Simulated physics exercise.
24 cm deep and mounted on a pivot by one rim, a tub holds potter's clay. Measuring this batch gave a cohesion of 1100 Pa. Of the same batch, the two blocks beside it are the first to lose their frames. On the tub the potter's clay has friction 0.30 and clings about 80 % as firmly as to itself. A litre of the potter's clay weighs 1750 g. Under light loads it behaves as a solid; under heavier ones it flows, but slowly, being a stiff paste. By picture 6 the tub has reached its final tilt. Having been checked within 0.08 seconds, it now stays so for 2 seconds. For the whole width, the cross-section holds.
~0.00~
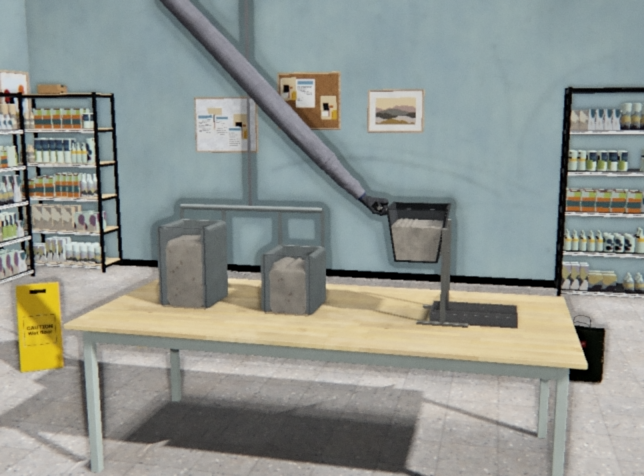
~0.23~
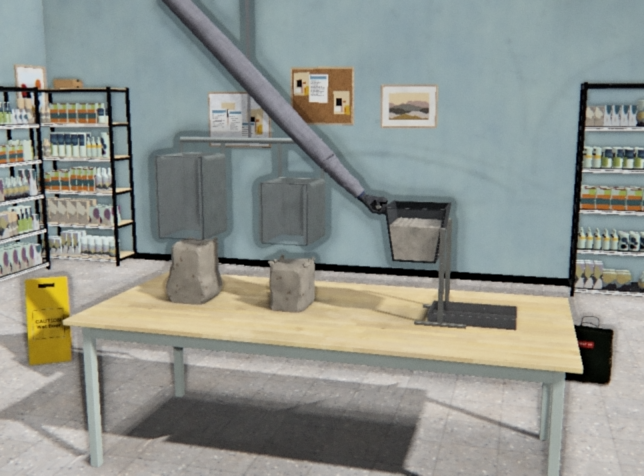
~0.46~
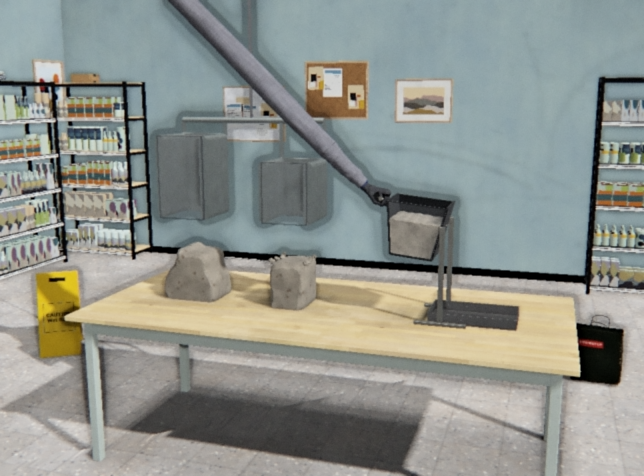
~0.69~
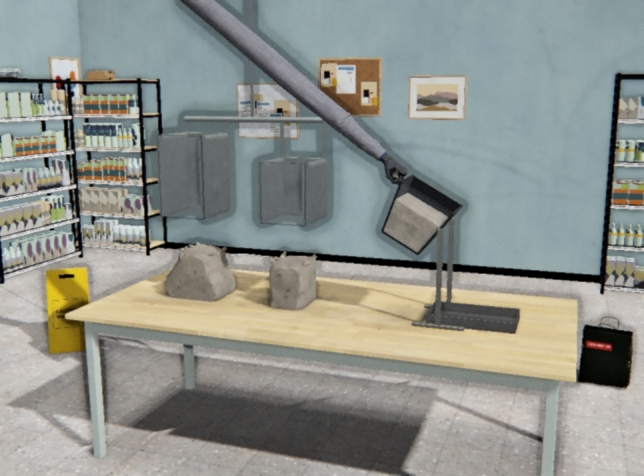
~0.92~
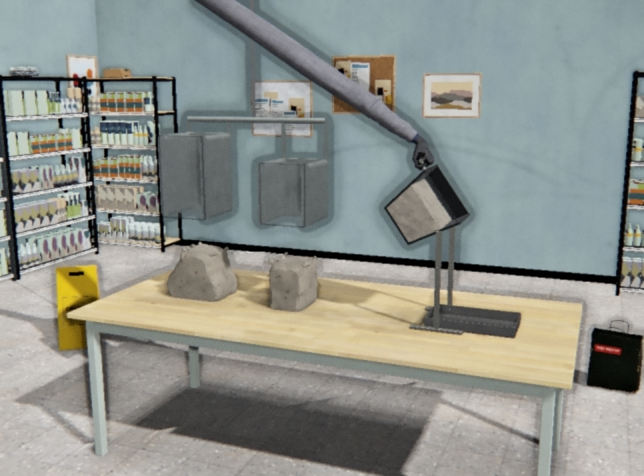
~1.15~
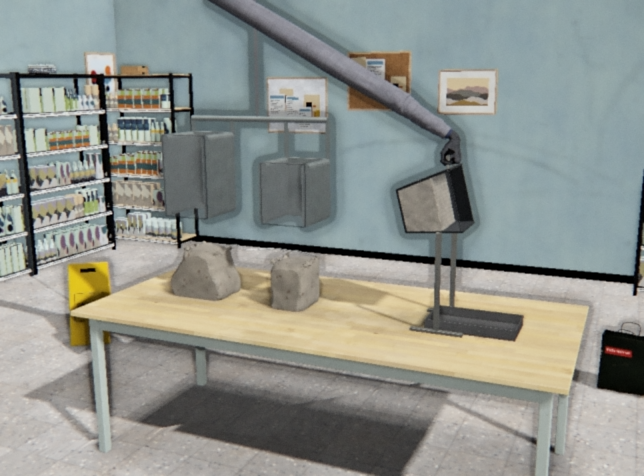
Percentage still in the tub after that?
Some 100 %.
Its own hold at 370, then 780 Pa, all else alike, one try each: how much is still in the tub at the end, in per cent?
The two runs give near 90 % and near 100 % respectively.
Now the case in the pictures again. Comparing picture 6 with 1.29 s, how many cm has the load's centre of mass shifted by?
About 0 cm.
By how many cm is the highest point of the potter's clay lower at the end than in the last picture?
0 cm.
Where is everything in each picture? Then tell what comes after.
Handle-side rim at (388, 208), tilt 0 degrees; crest of the potter's clay at (407, 227); block heights 34 cm, 24 cm (left to right), in the first frame.
Handle-side rim at (387, 207), tilt 0 degrees; crest of the potter's clay at (405, 226); block heights 32 cm, 24 cm (left to right), in the second frame.
Handle-side rim at (389, 200), tilt 6 degrees; crest of the potter's clay at (393, 219); block heights 26 cm, 24 cm (left to right), in the third frame.
Handle-side rim at (402, 181), tilt 29 degrees; crest of the potter's clay at (398, 200); block heights 25 cm, 24 cm (left to right), in the fourth frame.
Handle-side rim at (426, 171), tilt 55 degrees; crest of the potter's clay at (412, 186); block heights 25 cm, 24 cm (left to right), in the fifth frame.
Handle-side rim at (449, 171), tilt 76 degrees; crest of the potter's clay at (431, 180); block heights 25 cm, 24 cm (left to right), in the sixth frame.
After 1.29 s, the tub is at 76 degrees and holds 100 %.
After 1.46 s, the tub is at 76 degrees and holds 100 %.
After 1.63 s, the tub is at 76 degrees and holds 100 %.
After 1.80 s, the tub is at 76 degrees and holds 100 %.
After 3.15 s, the tub is at 76 degrees and holds 100 %.
